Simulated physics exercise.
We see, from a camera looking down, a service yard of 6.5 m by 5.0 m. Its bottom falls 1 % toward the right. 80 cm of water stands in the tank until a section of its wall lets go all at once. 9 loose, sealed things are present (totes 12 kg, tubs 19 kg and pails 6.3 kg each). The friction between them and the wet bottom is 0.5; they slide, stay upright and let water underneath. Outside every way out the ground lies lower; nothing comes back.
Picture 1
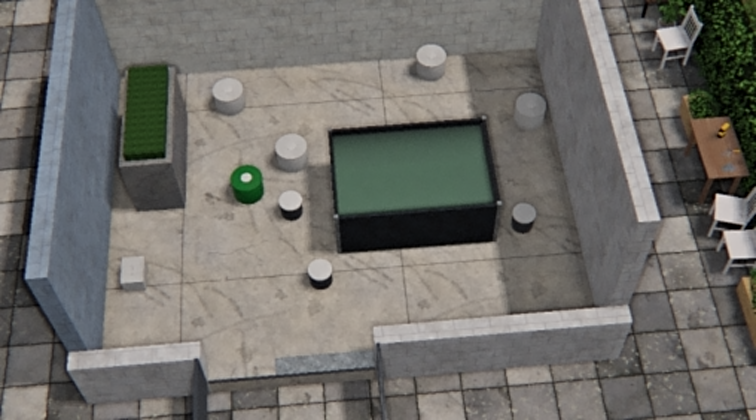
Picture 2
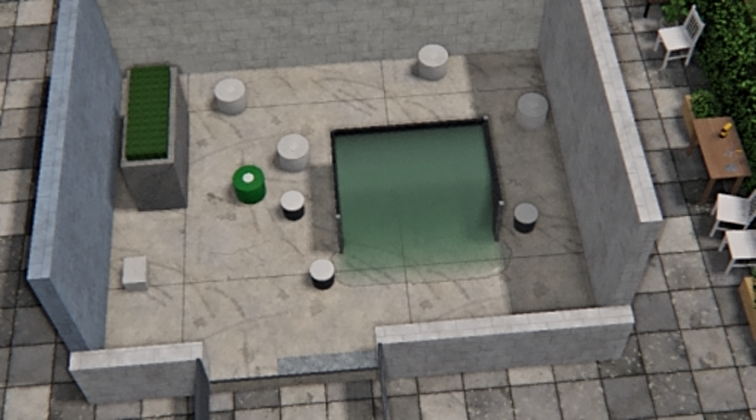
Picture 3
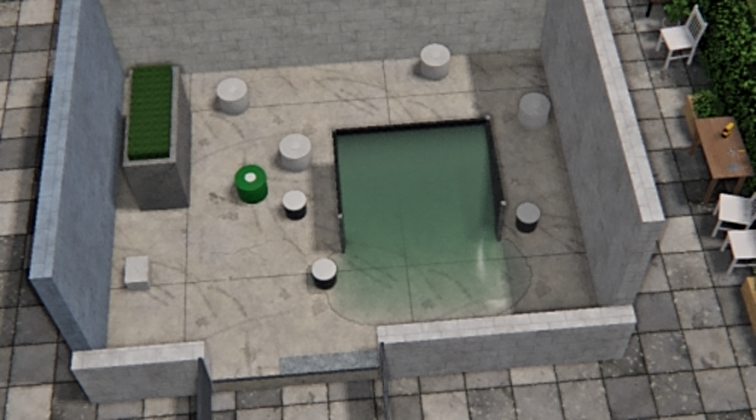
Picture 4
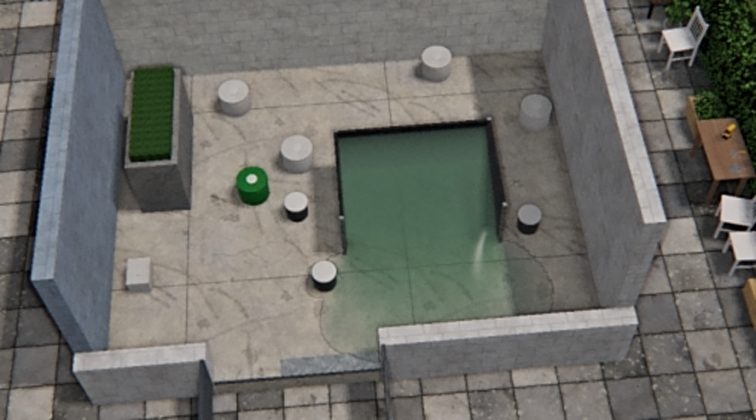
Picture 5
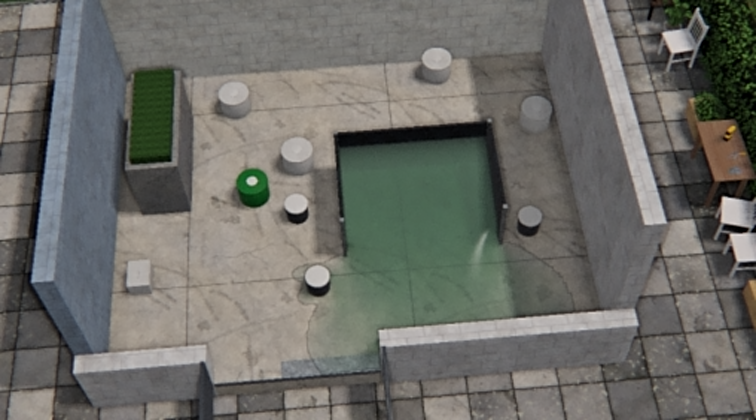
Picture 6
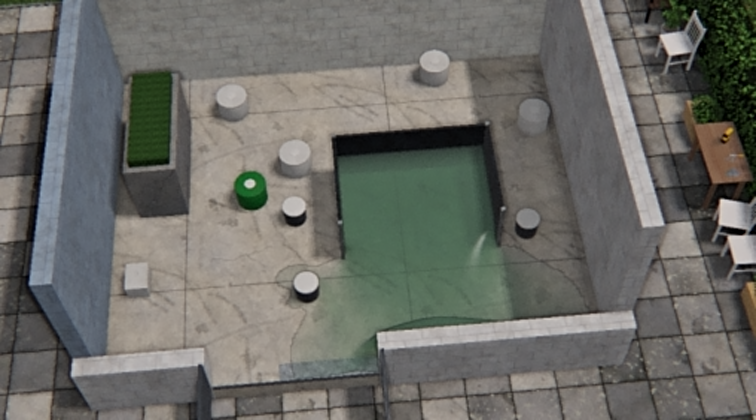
Green water spreading from an open-fronted dark tank across a walled yard, one small pail sliding slightly left among still tubs.
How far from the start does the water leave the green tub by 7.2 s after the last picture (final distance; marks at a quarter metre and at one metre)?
It will be left near its start.
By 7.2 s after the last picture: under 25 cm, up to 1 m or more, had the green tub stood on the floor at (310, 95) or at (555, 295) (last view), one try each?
Well, it scarcely moves on the first try and gets swept off on the second.
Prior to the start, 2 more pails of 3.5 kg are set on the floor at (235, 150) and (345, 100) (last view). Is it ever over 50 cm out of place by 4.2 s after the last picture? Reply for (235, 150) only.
Within it.
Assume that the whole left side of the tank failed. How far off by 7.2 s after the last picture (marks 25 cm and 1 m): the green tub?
From there, the green tub gets swept far.
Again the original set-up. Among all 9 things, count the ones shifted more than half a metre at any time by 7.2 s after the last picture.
The count comes to 4.
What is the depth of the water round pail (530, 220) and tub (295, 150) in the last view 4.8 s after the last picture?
I'd estimate 9 cm for the first and 1 cm for the second.
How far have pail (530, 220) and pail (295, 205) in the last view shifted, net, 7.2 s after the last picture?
Taken in order, the shifts are 250 cm and 0 cm.
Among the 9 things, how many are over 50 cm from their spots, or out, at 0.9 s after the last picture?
1.
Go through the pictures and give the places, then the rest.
The first picture shows the green tub at (246, 178) rests on the ground; water covers 2.8 m2; 0 of 9 have shifted.
The second picture shows the green tub at (248, 178), on the bottom; water covers 4.2 m2; 0 of 9 have shifted.
The third picture shows the green tub at (250, 178), on the bottom; 5.8 m2 under water; 0 of 9 have shifted.
The fourth picture shows the green tub at (252, 179) rests on the ground; water covers 7.3 m2; 0 of 9 have shifted.
The fifth picture shows the green tub at (252, 181), on the bottom; water covers 8.0 m2; 1 of 9 have shifted.
The sixth picture shows the green tub at (250, 184) rests on the ground; 8.5 m2 under water; 1 of 9 have shifted.
Then, 0.9 s after the last picture the green tub is near (250, 184), 0.0 m from its start, aground; 0 of 9 are out; 0 afloat.
Then, 2.8 s after the last picture the green tub is near (250, 184), 0.0 m from its start, aground; 0 of 9 are out; 1 afloat.
Then, 4.8 s after the last picture the green tub is near (250, 184), 0.0 m from its start, aground; 0 of 9 are out; 1 afloat.
Then, 7.2 s after the last picture the green tub is near (250, 184), 0.0 m from its start, aground; 0 of 9 are out; 1 afloat.
